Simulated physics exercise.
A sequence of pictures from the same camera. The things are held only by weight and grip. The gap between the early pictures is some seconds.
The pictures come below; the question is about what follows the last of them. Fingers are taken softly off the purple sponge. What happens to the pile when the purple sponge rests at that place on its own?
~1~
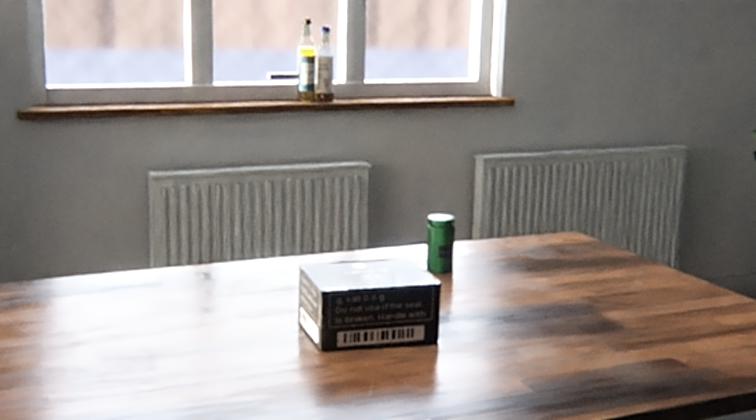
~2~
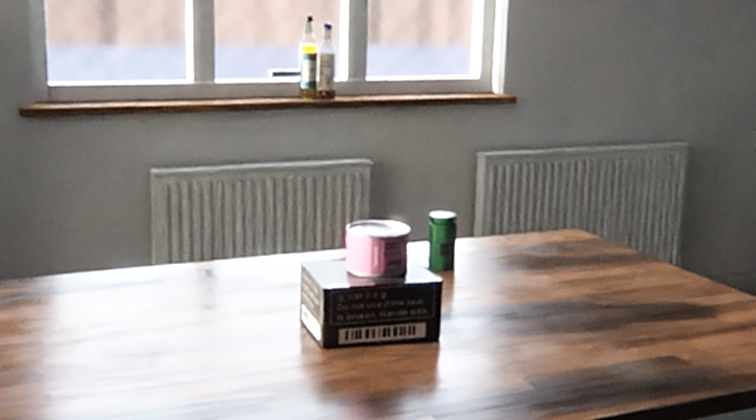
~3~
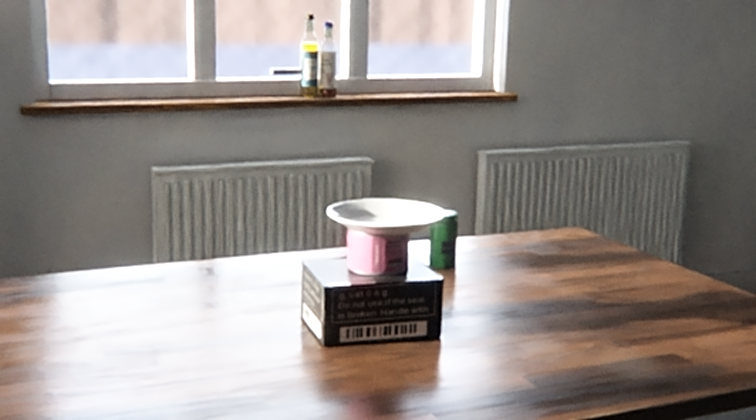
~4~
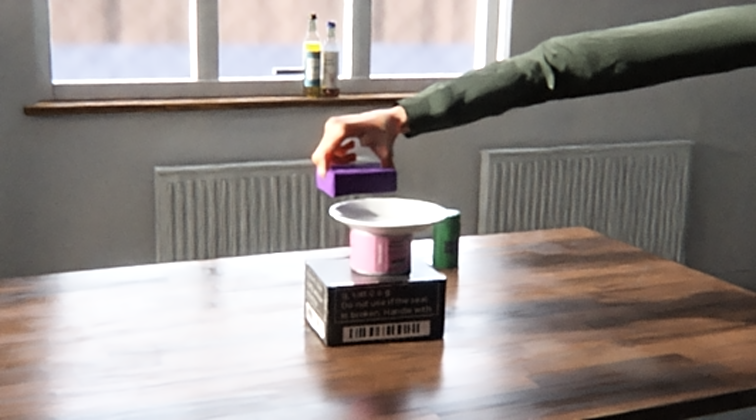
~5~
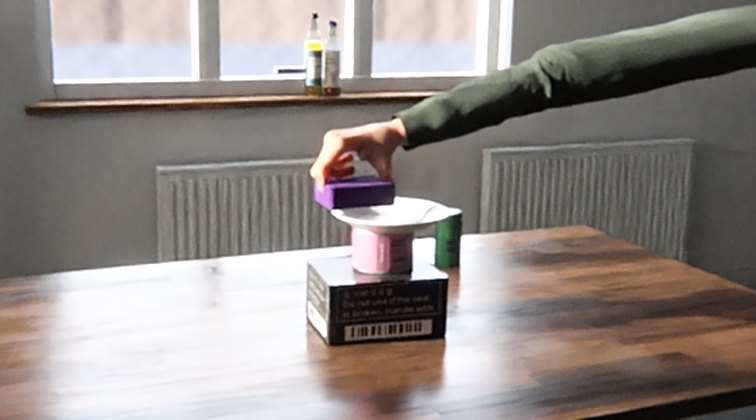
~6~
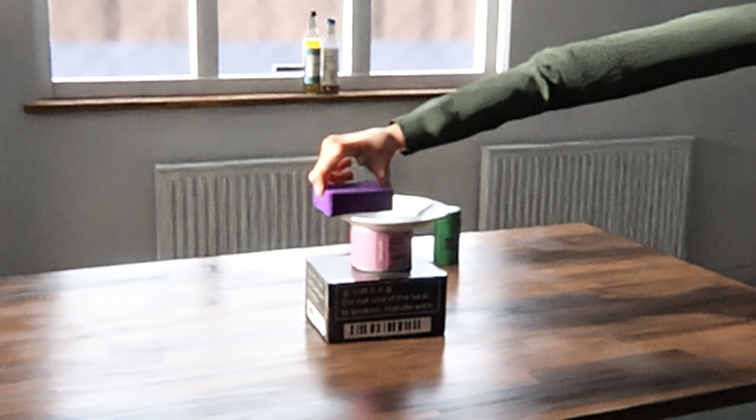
It stays put.
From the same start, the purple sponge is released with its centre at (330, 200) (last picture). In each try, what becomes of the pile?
Afterwards the pile tumbles over.
Then, 0.50 s later than the last frame, all is still.
Then, 1.50 s later than the last frame, purple sponge resting near (354, 199).
When it is over, all 5 as before. End places, in pixels of the last picture, purple sponge near (354, 198). The pile stays up.
